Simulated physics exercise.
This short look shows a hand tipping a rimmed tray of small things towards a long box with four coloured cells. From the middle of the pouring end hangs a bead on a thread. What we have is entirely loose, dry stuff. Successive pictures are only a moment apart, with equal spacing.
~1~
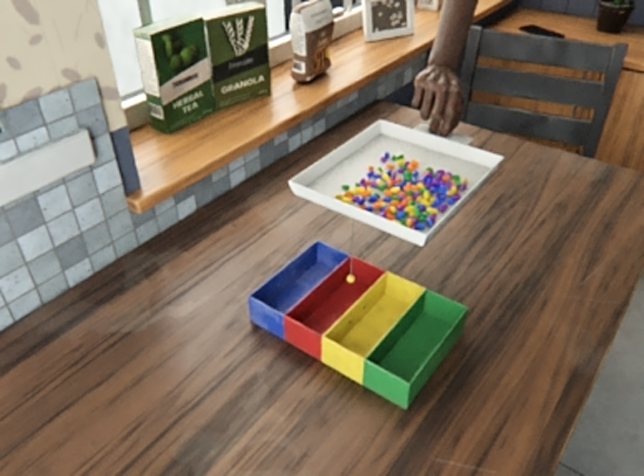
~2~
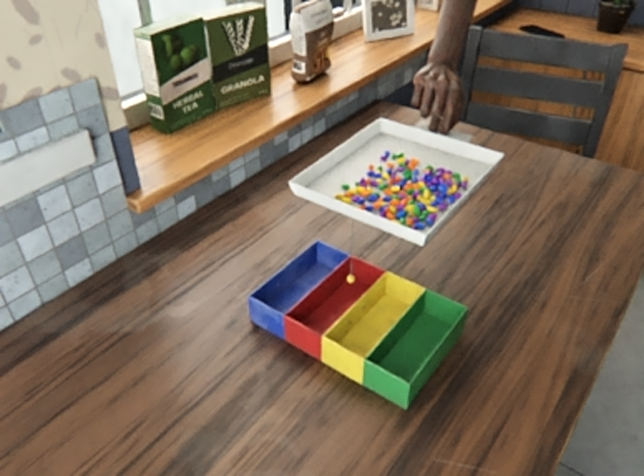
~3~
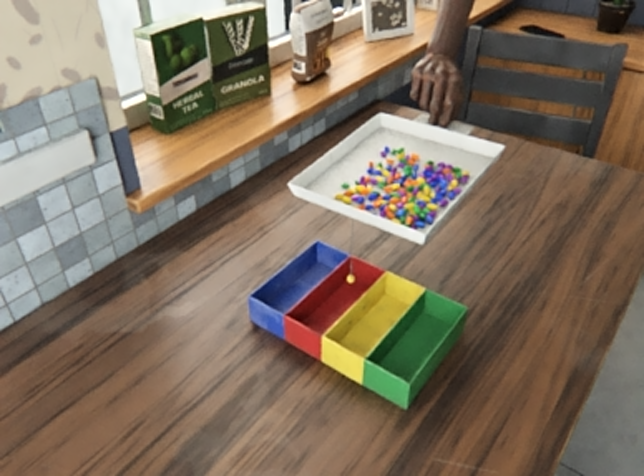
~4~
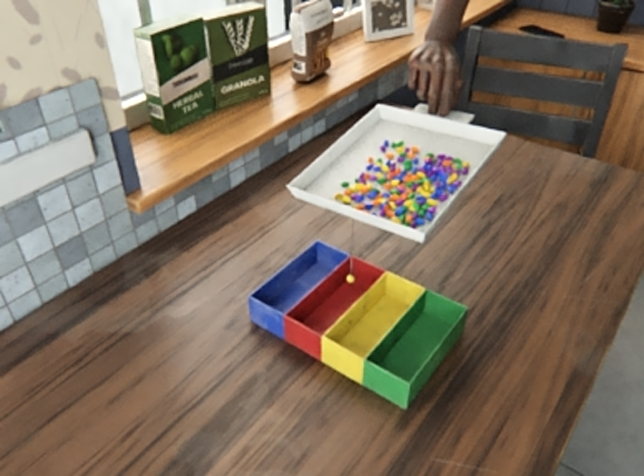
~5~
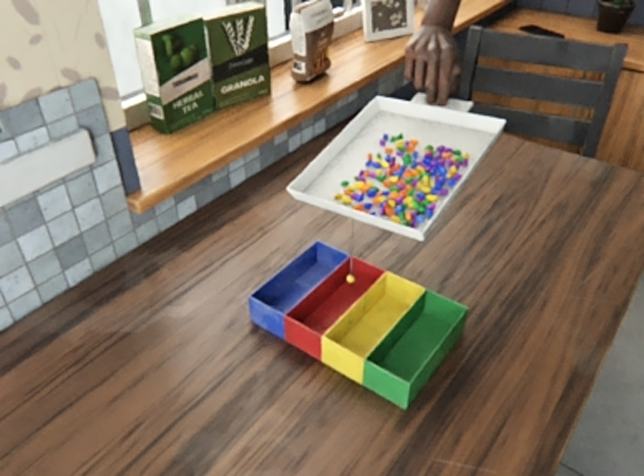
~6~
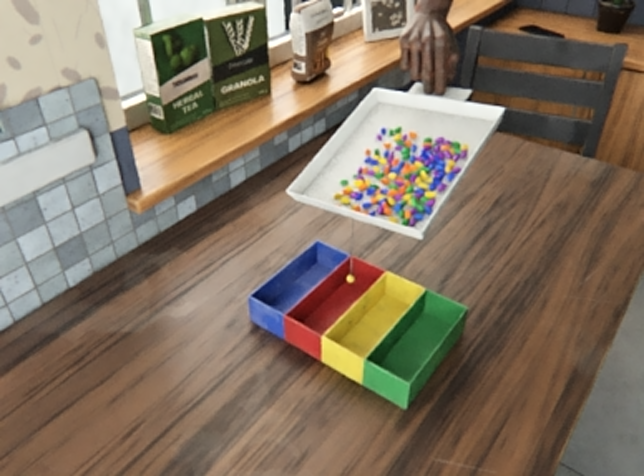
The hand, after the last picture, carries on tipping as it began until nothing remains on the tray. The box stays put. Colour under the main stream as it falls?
Blue, I would say.
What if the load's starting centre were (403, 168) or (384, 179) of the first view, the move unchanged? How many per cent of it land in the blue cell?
It comes to about 60 per cent the first time and about 60 per cent the second.
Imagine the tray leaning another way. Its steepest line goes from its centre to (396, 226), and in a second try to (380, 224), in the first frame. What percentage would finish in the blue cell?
First case about 0 percent; second case about 0 percent.
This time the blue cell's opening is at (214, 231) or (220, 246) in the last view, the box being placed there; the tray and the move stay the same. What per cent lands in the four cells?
70 and 90 in a hundred, in turn.
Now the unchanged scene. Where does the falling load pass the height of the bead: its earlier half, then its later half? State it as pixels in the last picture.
First part (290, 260), rest (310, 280).
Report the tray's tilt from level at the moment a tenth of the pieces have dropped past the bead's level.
I'd put it at about 105 degrees.
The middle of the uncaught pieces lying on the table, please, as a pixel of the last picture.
Somewhere about (241, 278), I'd say.
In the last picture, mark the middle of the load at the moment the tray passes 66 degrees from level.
The load is centred around (346, 191).
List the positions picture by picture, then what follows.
In the first frame, corners of the pouring end at (294, 181) and (424, 232), level; middle of the load at (408, 190), jelly beans; bead on its thread at (351, 279); blue cell at (267, 315); red cell at (303, 336); yellow cell at (343, 358); green cell at (386, 382).
In the second frame, corners of the pouring end at (294, 181) and (424, 231), level; middle of the load at (408, 189).
In the third frame, corners of the pouring end at (294, 183) and (423, 231), tipped barely, lowest at the left corner; middle of the load at (408, 186).
In the fourth frame, corners of the pouring end at (293, 185) and (422, 229), tipped a little, lowest at the left corner; middle of the load at (408, 181).
In the fifth frame, corners of the pouring end at (292, 187) and (421, 228), tipped a little, lowest at the left corner; middle of the load at (407, 176).
In the sixth frame, corners of the pouring end at (292, 189) and (419, 228), tipped clearly, lowest at the left corner; middle of the load at (407, 177); blue cell at (267, 315); red cell at (303, 336); yellow cell at (343, 358); green cell at (386, 382).
Soon after the last picture, tray tipped steeply; nearly all on the tray; a stray few falling or outside the box.
A little later, tray tipped past a quarter turn; about a quarter on the tray; about a quarter in the blue cell; a small part in the red cell; about half falling or outside the box.
Later still, tray tipped past a quarter turn; about half in the blue cell; about a quarter in the red cell; a small part in the yellow cell; about a quarter falling or outside the box.
At rest, tray tipped past a quarter turn; about half in the blue cell; about a quarter in the red cell; a small part in the yellow cell; none in the green cell; about a quarter outside the box.
